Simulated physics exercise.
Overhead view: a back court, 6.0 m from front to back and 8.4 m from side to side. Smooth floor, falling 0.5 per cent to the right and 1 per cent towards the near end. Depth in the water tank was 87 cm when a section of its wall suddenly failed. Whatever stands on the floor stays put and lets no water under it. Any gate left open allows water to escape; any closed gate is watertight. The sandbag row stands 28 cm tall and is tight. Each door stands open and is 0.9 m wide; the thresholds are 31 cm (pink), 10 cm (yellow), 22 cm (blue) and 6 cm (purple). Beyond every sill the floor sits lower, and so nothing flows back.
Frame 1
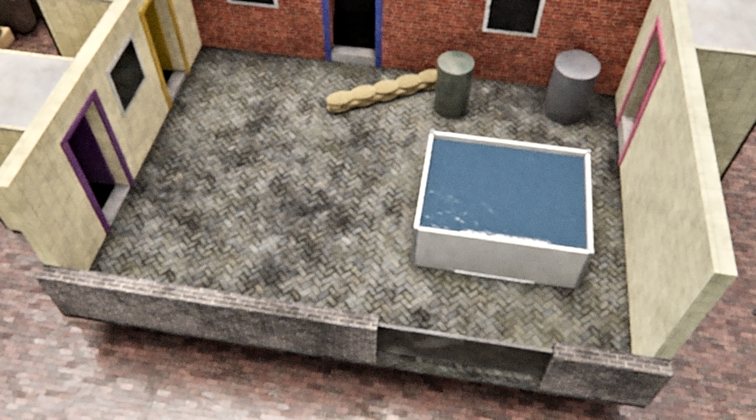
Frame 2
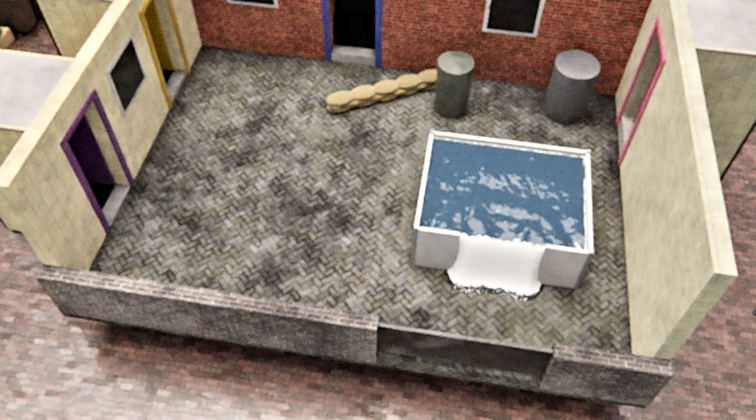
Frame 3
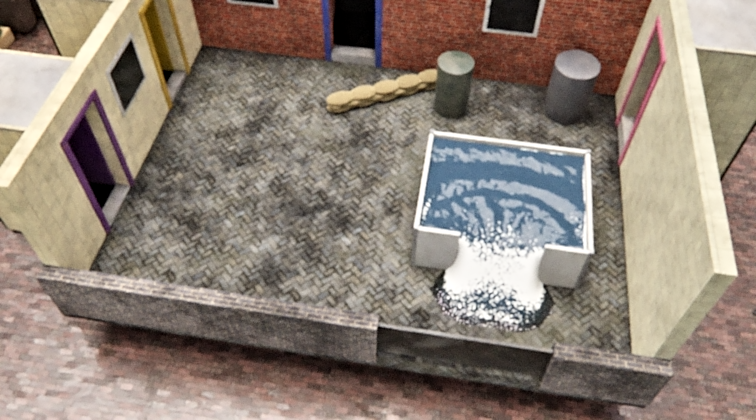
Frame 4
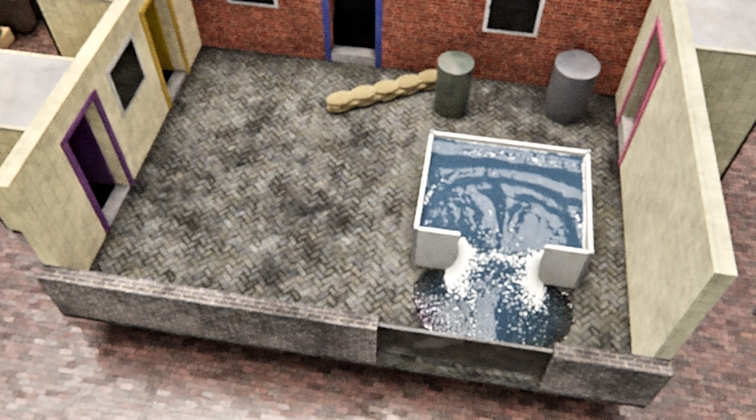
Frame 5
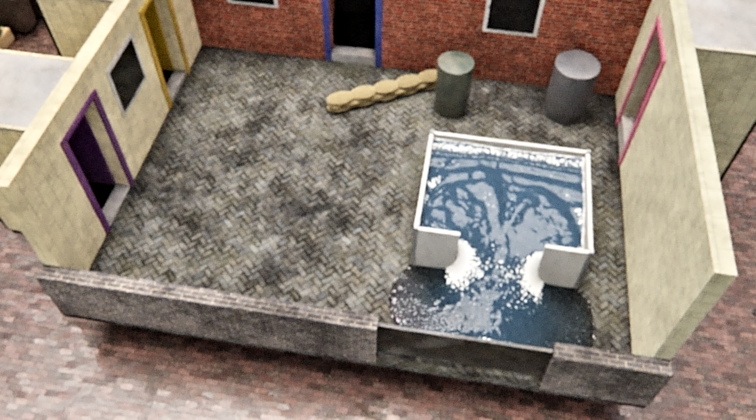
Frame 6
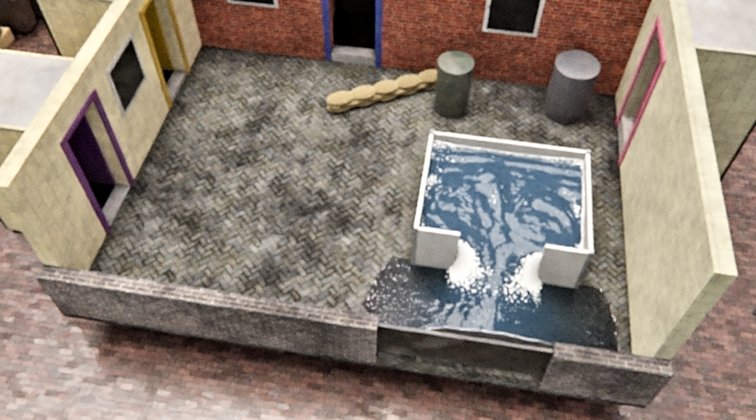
A white-walled tank bursts open at the front and water spreads across the paved court.
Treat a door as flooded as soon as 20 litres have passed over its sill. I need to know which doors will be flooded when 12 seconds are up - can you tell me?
Sure: The pink door will stay unflooded, the yellow door will stay unflooded, the blue door will stay unflooded, the purple door will be flooded.
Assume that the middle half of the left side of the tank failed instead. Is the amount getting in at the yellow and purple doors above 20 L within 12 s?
Here's how it goes: Yellow exceeds it, purple exceeds it.
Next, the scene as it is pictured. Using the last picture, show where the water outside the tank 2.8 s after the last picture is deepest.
Position: About (601, 101).
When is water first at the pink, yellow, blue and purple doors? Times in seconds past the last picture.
Pink: 1.8 s; yellow: 3.2 s; blue: 4.0 s; purple: 1.8 s.
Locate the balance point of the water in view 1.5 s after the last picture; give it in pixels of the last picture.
(479, 267).
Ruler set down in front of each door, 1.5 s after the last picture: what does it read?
You'd get pink at 0 cm, yellow at 0 cm, blue at 0 cm, and purple at 0 cm.
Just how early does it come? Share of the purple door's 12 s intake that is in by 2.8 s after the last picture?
25 percent or so by then.
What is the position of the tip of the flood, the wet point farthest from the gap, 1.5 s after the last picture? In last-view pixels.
That would be close to (100, 296).
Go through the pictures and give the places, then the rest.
In the first picture, the water tank at (505, 191) is whole and still, 87 cm deep.
In the second picture, the front is at (536, 291), 0.7 m from the gap at (496, 263); 0.3 m2 of floor is under water; 87 cm left at the back of the water tank.
In the third picture, the front is at (531, 324), 1.0 m from the gap at (496, 264); 1.2 m2 of floor is under water; 87 cm left at the back of the water tank.
In the fourth picture, water pours out at (496, 264) and has run 1.5 m, to a hidden place; typically 11 cm deep outside, 82 cm at the water tank's back.
In the fifth picture, the front is at a hidden place, 1.9 m from the gap at (496, 264); 3.7 m2 of floor is under water; 73 cm left at the back of the water tank.
In the sixth picture, water pours out at (496, 264) and has run 2.2 m, to a hidden place; typically 8 cm deep outside, 75 cm at the water tank's back.
Then, 0.7 s after the last picture water covers 15 % of the floor and is deepest (75 cm) near (627, 380); pink door not reached, yellow door not reached, blue door not reached, purple door not reached.
Then, 1.5 s after the last picture water covers 35 % of the floor and is deepest (58 cm) near (627, 380); pink door not reached, yellow door not reached, blue door not reached, purple door not reached.
Then, 2.8 s after the last picture water covers 60 % of the floor and is deepest (46 cm) near (601, 101); pink door 14 cm at the sill, 0 L in, yellow door not reached, blue door not reached, purple door 18 cm at the sill, 43 L in.
Then, 6.3 s after the last picture water covers 95 % of the floor and is deepest (22 cm) near (613, 136); pink door 22 cm at the sill, 1 L in, yellow door 6 cm at the sill, 0 L in, blue door 6 cm at the sill, 0 L in, purple door 11 cm at the sill, 149 L in.
Then, 11.3 s after the last picture water covers 95 % of the floor and is deepest (16 cm) near (100, 296); pink door 11 cm at the sill, 1 L in, yellow door 7 cm at the sill, 0 L in, blue door 11 cm at the sill, 0 L in, purple door 9 cm at the sill, 177 L in.
